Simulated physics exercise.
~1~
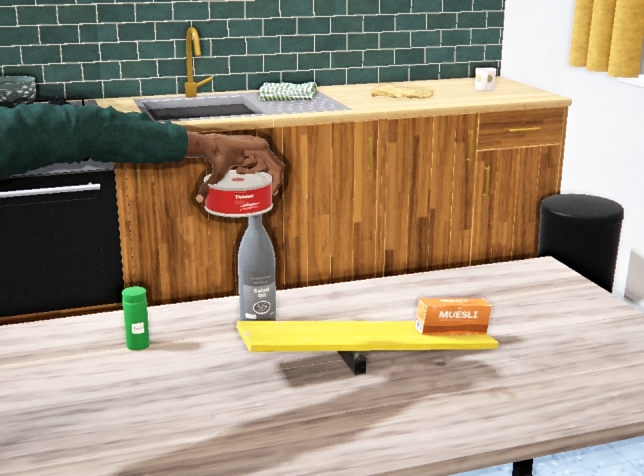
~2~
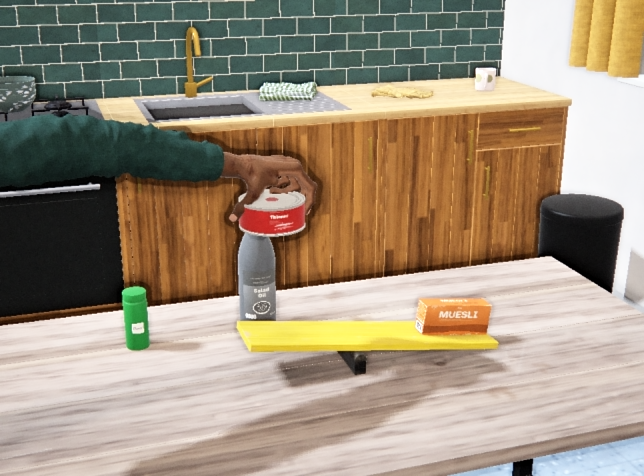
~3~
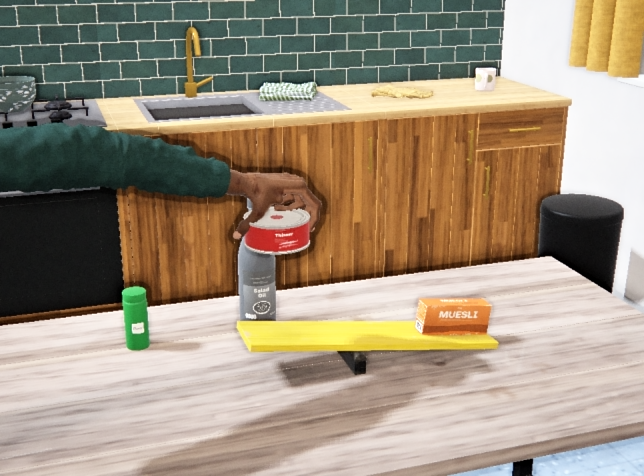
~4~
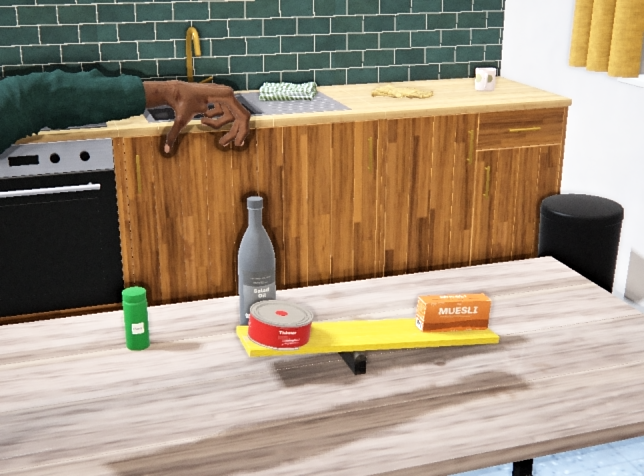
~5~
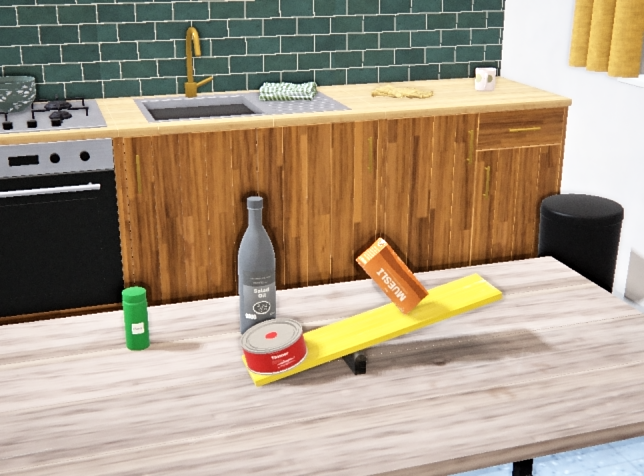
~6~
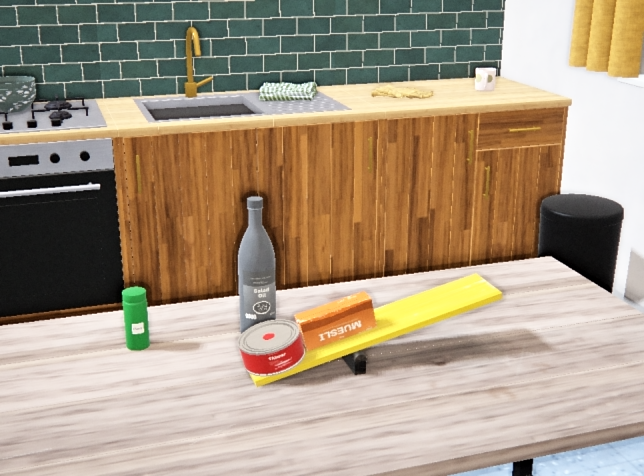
A yellow plank lies across a small dark block like a see-saw on a pale wooden table, seen from slightly above in a kitchen with green tiles and wooden cupboards. An orange muesli packet rests on its right end, with a grey bottle behind the left end and a green shaker further left. A dark-sleeved hand carries a red tub rightward and down over the left end, releases it and draws back. The tub lands and the plank swings over, its right end rising and flipping the packet leftward. It ends with the left end down, the packet lying upside down against the tub.
